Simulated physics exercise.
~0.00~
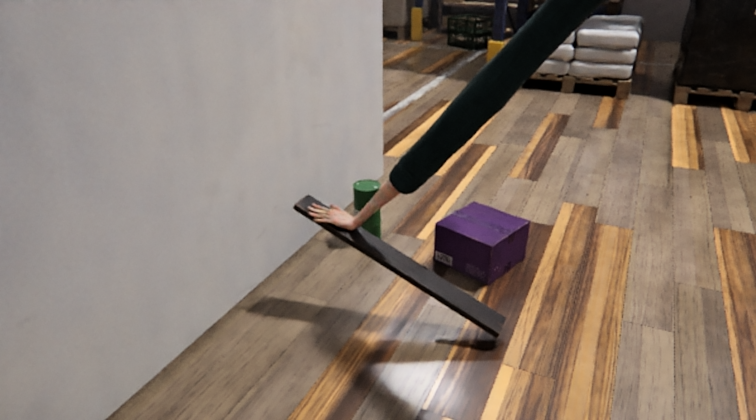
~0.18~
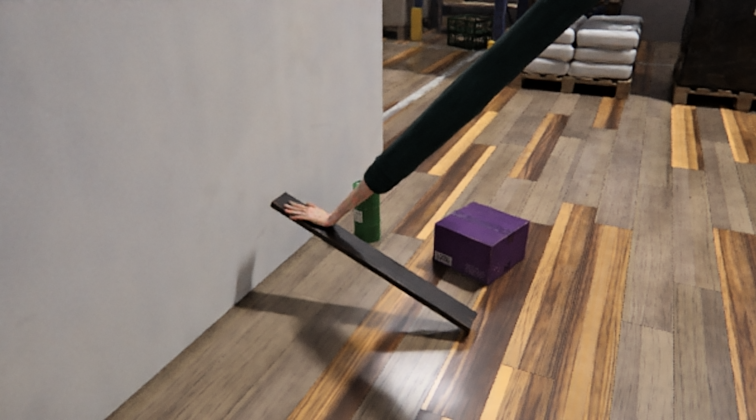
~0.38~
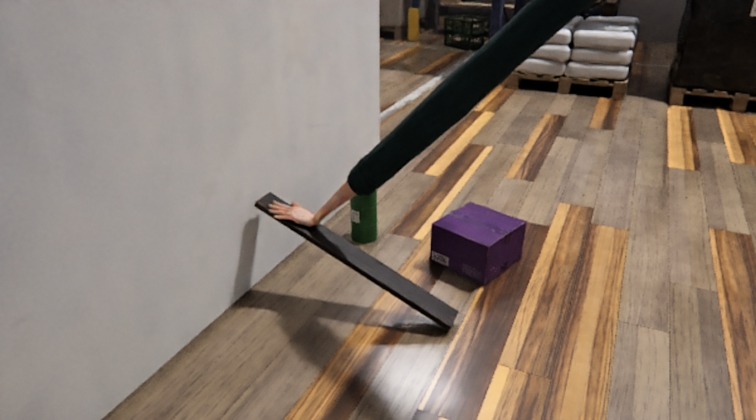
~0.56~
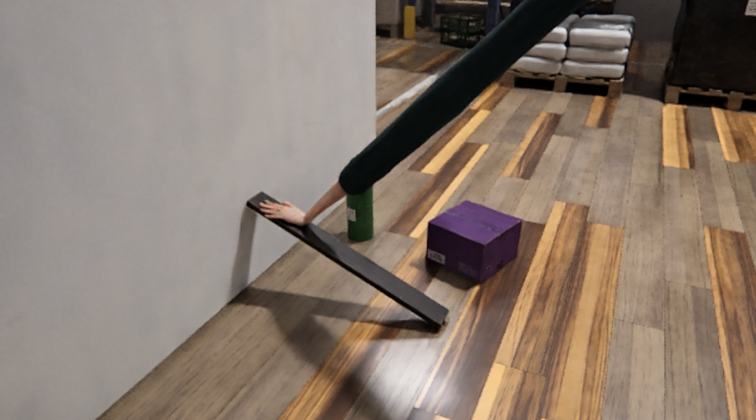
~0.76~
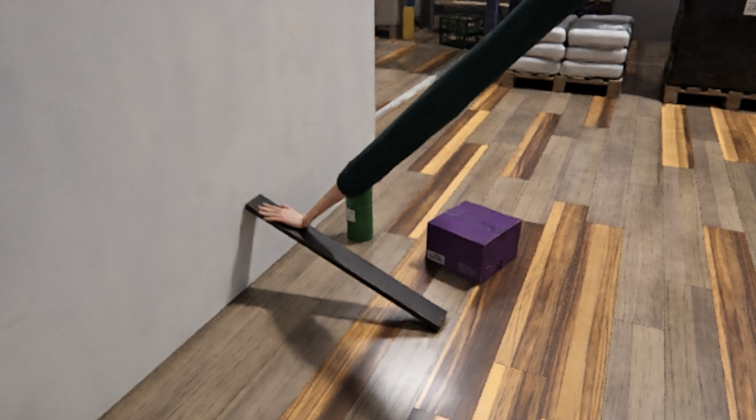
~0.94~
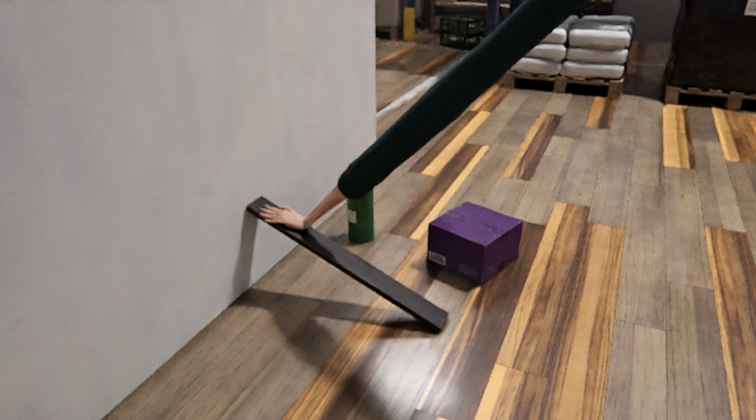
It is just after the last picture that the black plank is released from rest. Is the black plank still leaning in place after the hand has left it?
No - it loses its footing.
Around 1.14 s, black plank sunk by 6° near (350, 272).
Around 1.24 s, black plank sunk by 20° near (354, 295).
Around 1.34 s, black plank sunk by 23° near (355, 294).
Around 1.64 s, black plank sunk by 23° near (355, 299).
Finally (2.7 s), moved from the start, black plank; the other 2 still in place. Final places as the last picture's camera would see them, black plank near (355, 299). The plank slides down.
